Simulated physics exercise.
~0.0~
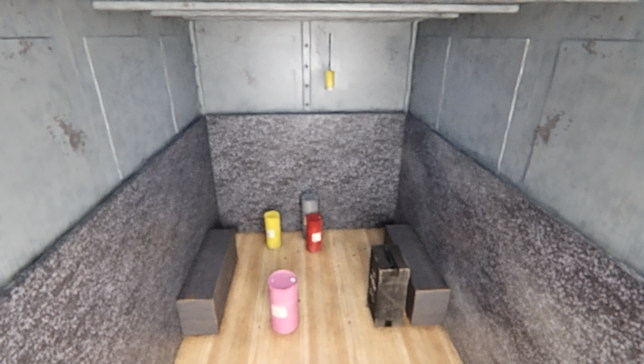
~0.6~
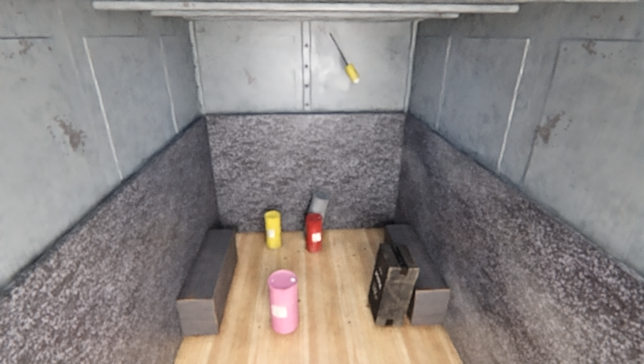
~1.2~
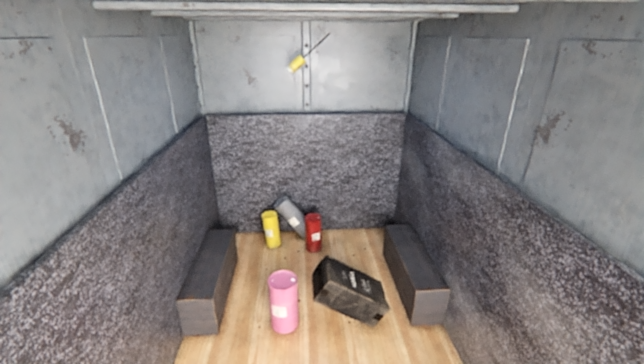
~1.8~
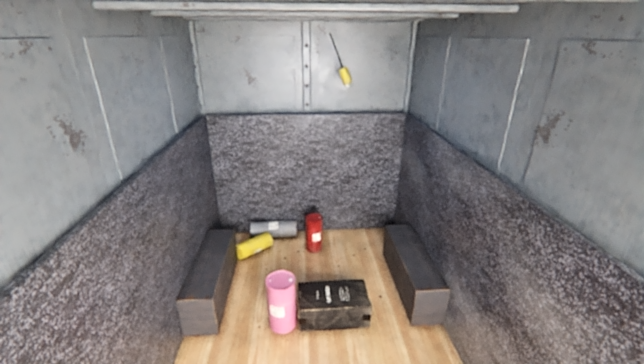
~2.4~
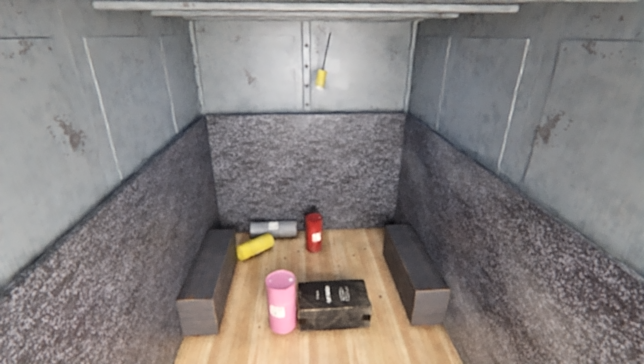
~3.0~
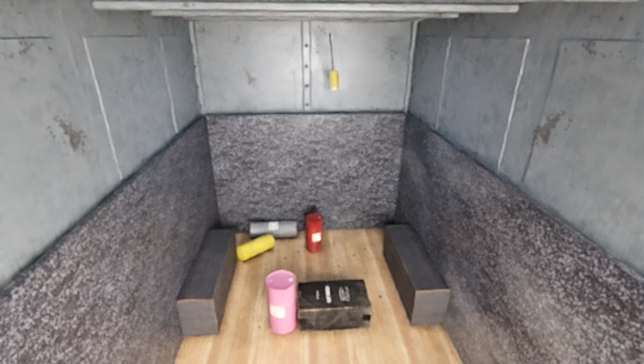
A tall black box topples over in the back of a van, seen from the rear looking towards the cab, with grey metal walls, dark lining and a wooden floor. It stands at the right by a wheel box, with a pink canister near the front and yellow, red and grey canisters farther back. As a yellow hanging lamp swings, the black box and grey canister tilt, then lean farther left. Both fall onto their sides, and the yellow canister goes down too. The lamp's swing eases while the red and pink canisters remain upright and the fallen items lie still.
